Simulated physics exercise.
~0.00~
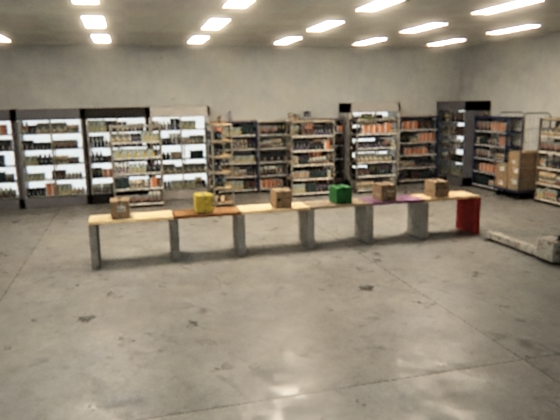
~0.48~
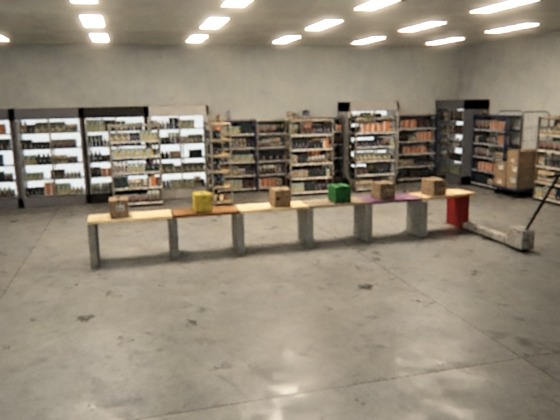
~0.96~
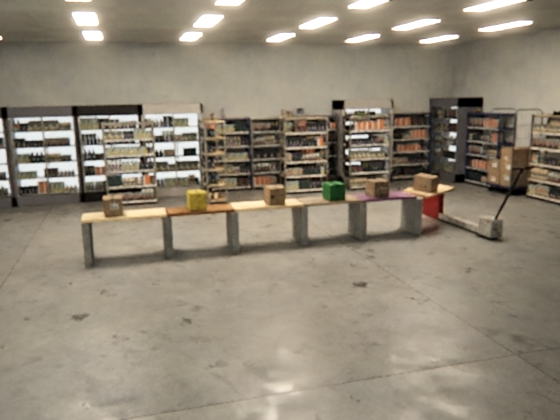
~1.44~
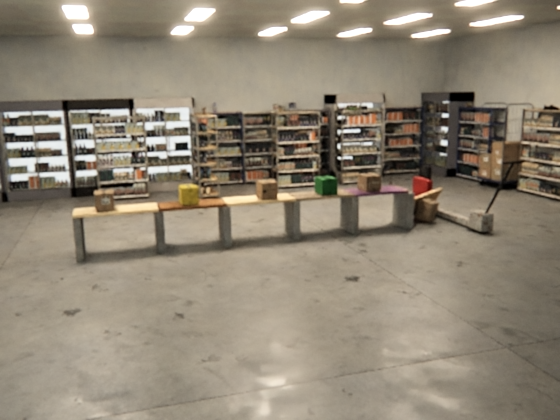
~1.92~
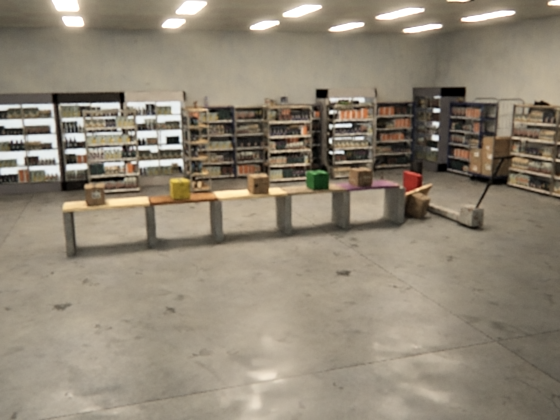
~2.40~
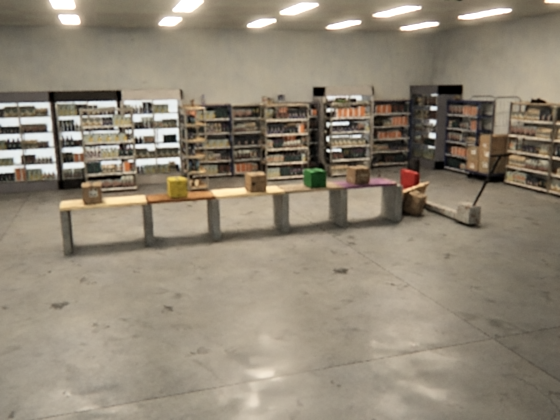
In a wide concrete-floored storeroom, seen from slightly above and at a distance, stocked shelves line the back wall under bright ceiling lights. A long row of grey upright blocks carries boards end to end, with brown, yellow and green cartons on top and a red upright at the right end. A low floor jack at the right moves in against the red upright and pushes it leftward as the view pans slightly right. The end board tilts and drops with its carton beside the jack, while the purple board and the rest of the row stay up.
